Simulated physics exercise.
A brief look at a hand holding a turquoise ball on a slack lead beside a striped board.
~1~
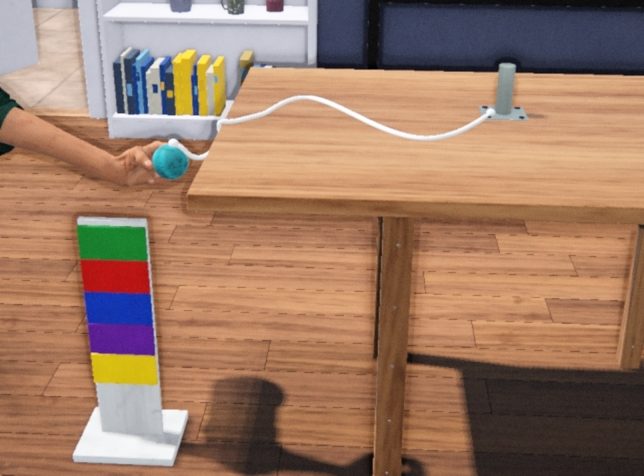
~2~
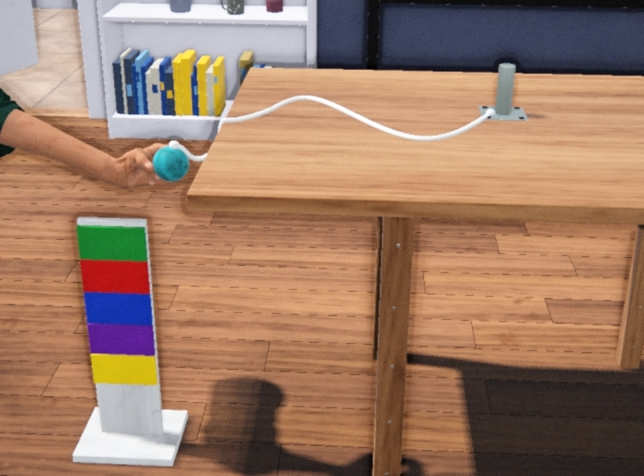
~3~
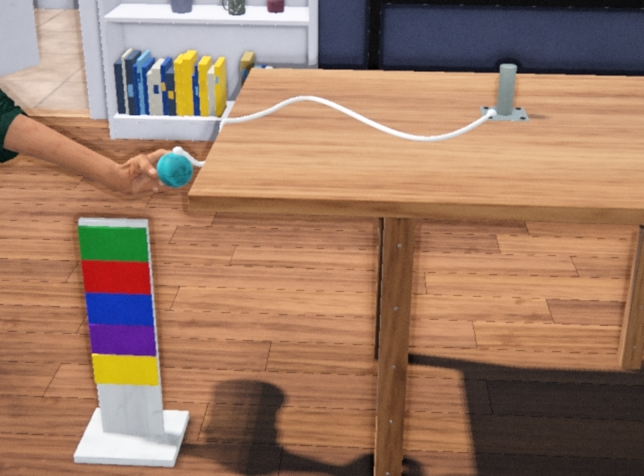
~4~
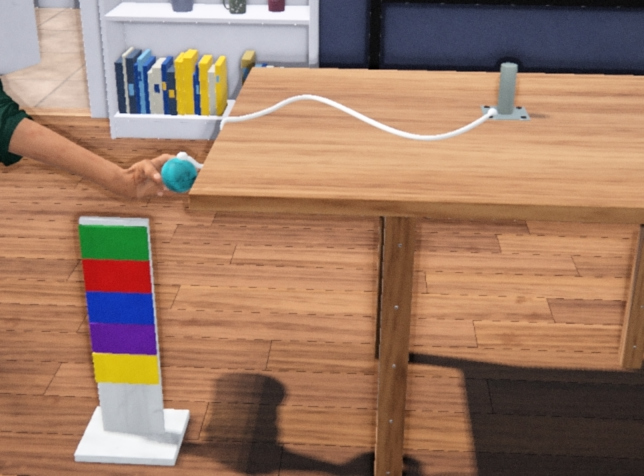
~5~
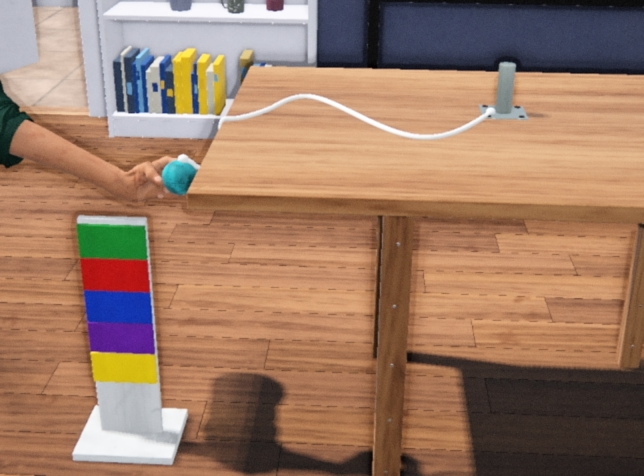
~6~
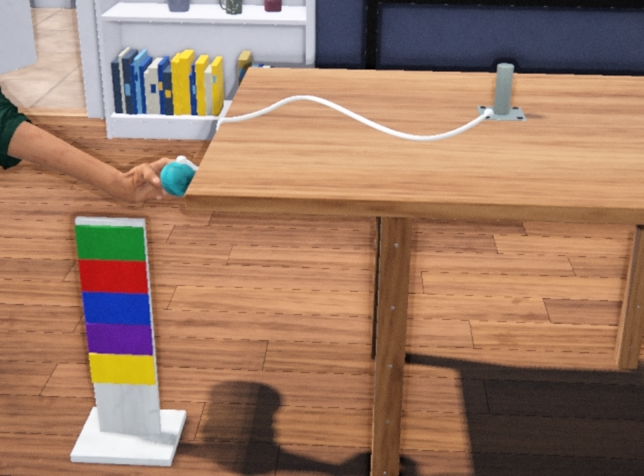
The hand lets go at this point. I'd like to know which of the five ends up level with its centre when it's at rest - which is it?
It's purple.
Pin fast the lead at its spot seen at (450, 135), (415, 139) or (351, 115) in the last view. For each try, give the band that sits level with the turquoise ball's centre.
Going through them one at a time, the answers are blue; blue; red.
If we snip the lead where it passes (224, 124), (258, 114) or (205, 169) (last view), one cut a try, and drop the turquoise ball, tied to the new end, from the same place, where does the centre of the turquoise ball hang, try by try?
One spot per try: (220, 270), (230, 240), and (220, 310).
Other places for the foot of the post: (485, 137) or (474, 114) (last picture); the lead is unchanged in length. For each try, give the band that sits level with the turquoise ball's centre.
For the first it would be yellow, for the second yellow.
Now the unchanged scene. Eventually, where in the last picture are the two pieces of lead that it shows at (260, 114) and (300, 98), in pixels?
End positions: About (221, 219) and about (219, 154).
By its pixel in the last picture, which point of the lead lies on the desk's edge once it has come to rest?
Roughly (320, 101).
Soon after, ball near (255, 334); level with purple.
Then, ball near (209, 339); level with purple.
At rest, ball near (230, 340); level with purple. At purple.
